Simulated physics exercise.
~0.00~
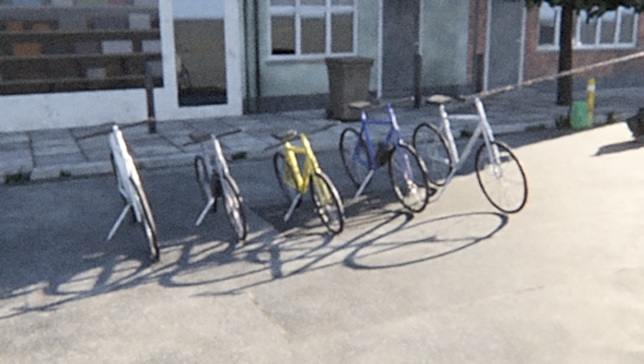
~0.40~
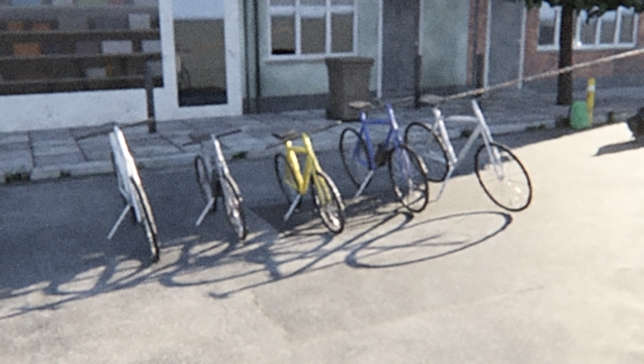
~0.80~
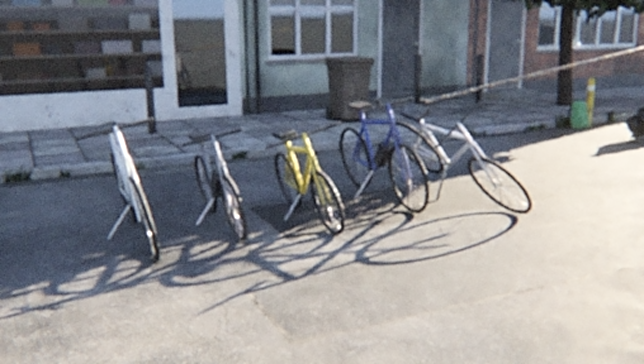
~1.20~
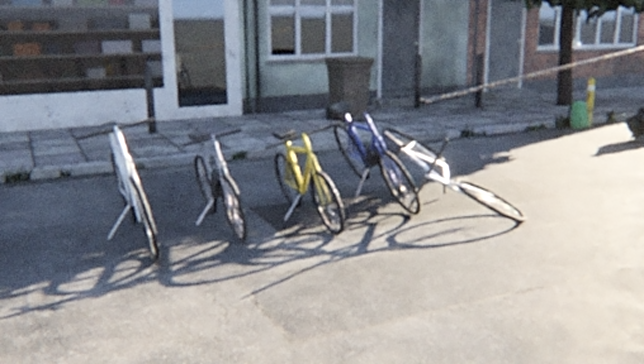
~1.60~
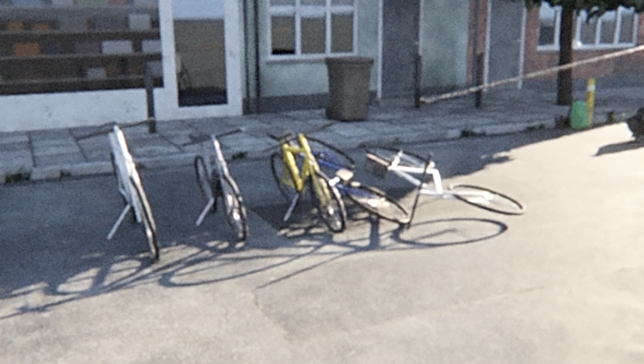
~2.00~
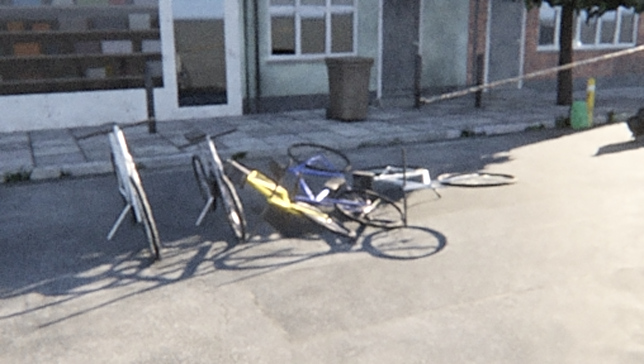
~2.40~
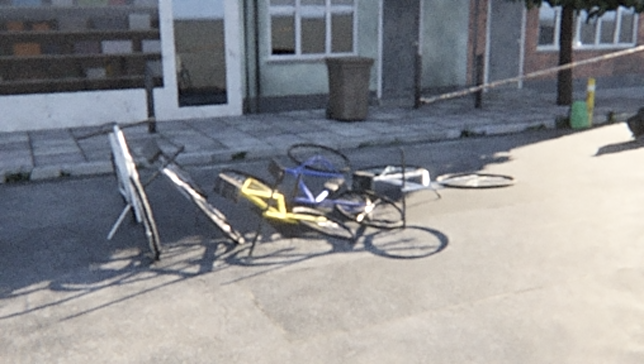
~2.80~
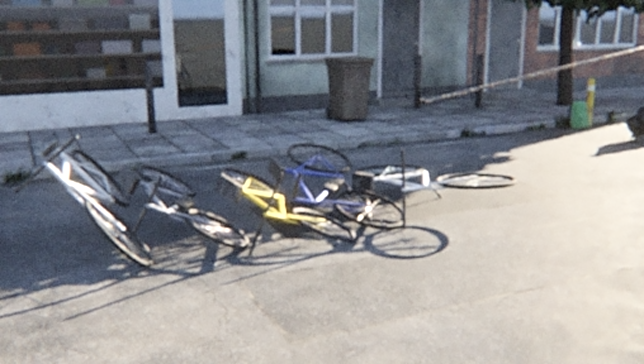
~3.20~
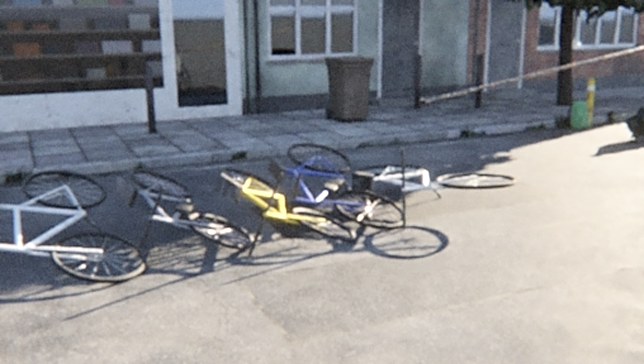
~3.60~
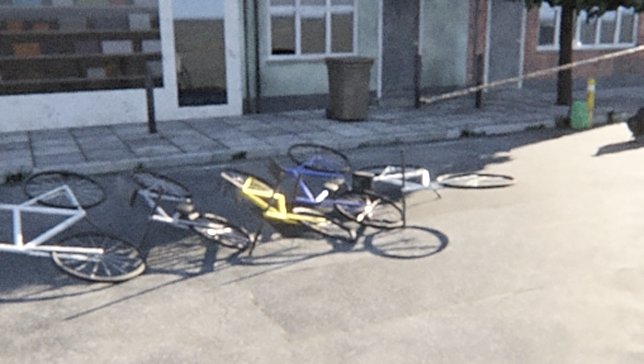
The clip opens on five bicycles standing side by side on their stands in a sunlit street, with a yellow one in the middle and a blue one to its right. The white bicycle at the far right tips over to the left, its wheels sliding out to the right. The blue bicycle leans and topples against the yellow one, which then goes down as well. The fall carries on leftward to the slim bicycle beside it, and finally the white one at the far left drops flat. All five end up lying still on the road in an overlapping row.
